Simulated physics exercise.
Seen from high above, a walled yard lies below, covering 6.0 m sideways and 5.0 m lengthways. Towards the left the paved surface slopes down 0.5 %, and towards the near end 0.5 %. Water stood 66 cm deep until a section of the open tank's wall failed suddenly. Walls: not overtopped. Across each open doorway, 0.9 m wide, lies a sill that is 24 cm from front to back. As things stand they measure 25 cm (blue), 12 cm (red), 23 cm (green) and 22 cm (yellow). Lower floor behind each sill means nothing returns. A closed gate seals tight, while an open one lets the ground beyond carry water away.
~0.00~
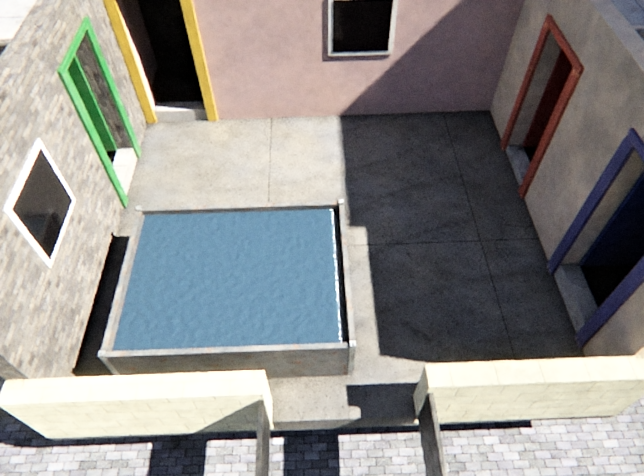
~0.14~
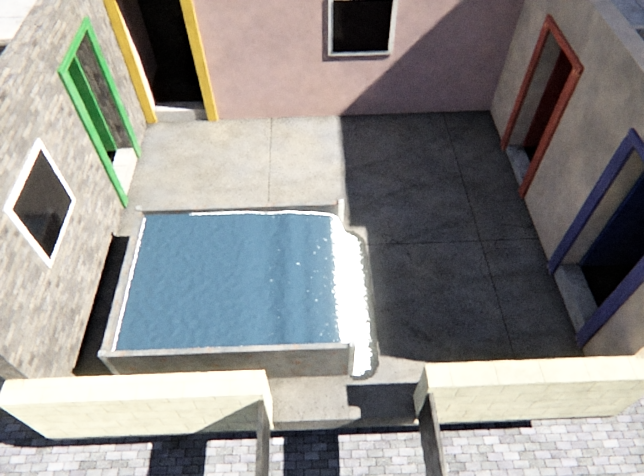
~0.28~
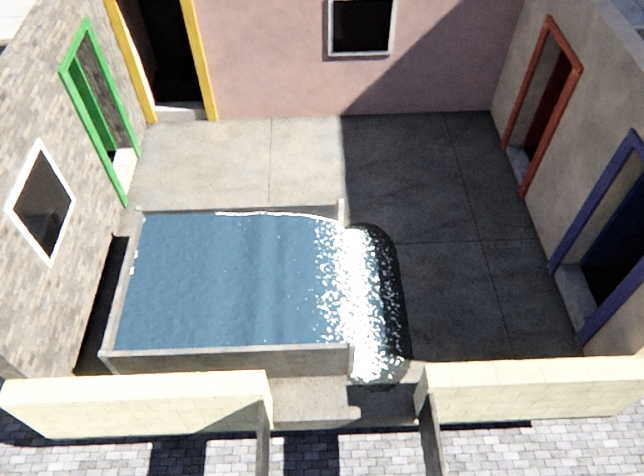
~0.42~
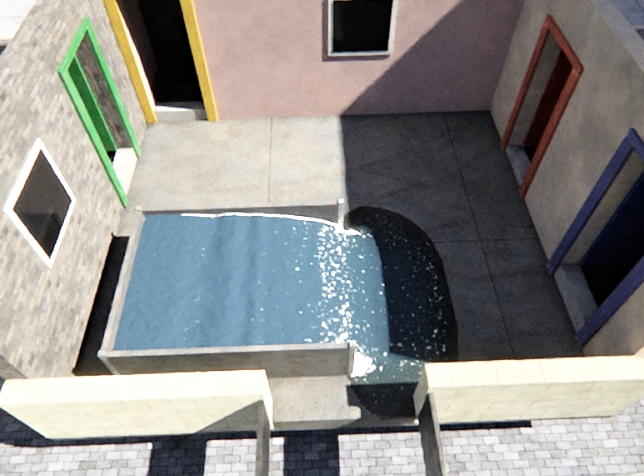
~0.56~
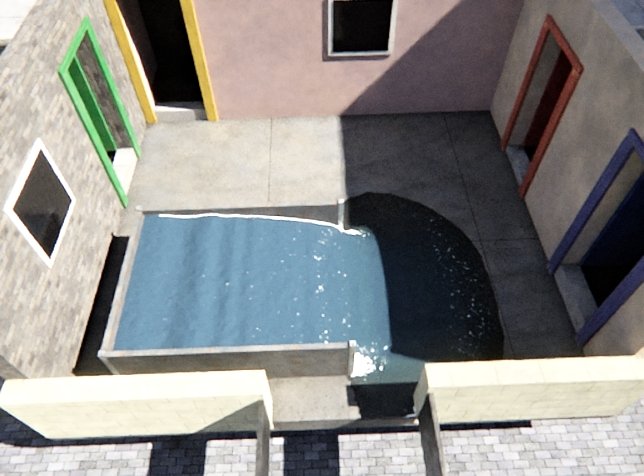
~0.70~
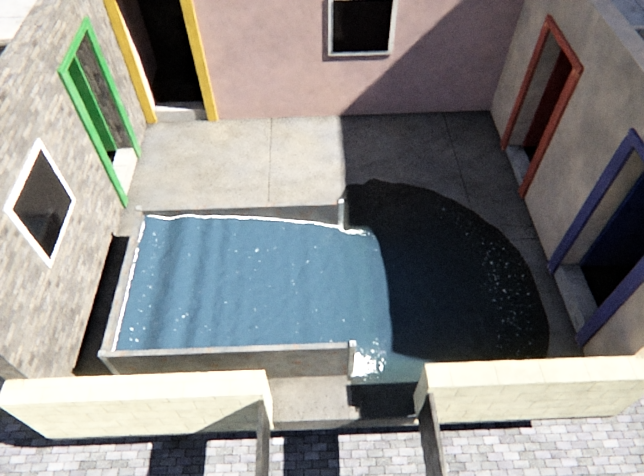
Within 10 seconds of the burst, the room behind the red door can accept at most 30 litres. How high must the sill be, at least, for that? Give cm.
About 13.5 cm.
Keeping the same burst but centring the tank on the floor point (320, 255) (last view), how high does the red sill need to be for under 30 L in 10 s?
20 cm, give or take.
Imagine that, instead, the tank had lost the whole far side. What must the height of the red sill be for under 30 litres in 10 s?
You'd want it roughly 13.5 centimetres tall.
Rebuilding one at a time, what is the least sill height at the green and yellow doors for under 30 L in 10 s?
Roughly 14.0 cm at green and 12.5 cm at yellow.
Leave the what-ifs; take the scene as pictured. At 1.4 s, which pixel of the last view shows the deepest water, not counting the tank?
Look close to (572, 372).
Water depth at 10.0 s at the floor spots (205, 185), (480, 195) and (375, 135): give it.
That's 13, 6 and 6 cm, in the order given.
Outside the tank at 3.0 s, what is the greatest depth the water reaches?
Up to some 35 cm.
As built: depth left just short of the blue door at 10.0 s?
6.5 cm.
After 1.4 s water covers 40 % of the floor, deepest (46 cm) near (572, 372); 8 cm at the red door, 0 litres in over its 12 cm sill.
After 3.0 s water covers 45 % of the floor, deepest (35 cm) near (572, 372); 18 cm at the red door, 17 litres in over its 12 cm sill.
After 10.0 s water covers 95 % of the floor, deepest (24 cm) near (73, 392); 6 cm at the red door, 47 litres in over its 12 cm sill.
At the red door as built, the water arrived by 1.4 s and peaked near 19 cm at 2.4 s.
With a sill of 11.5 cm, 54 litres would have come in within the 10 s; with 15.5 cm, 15 litres. So under 30 litres takes about 13.5 cm.
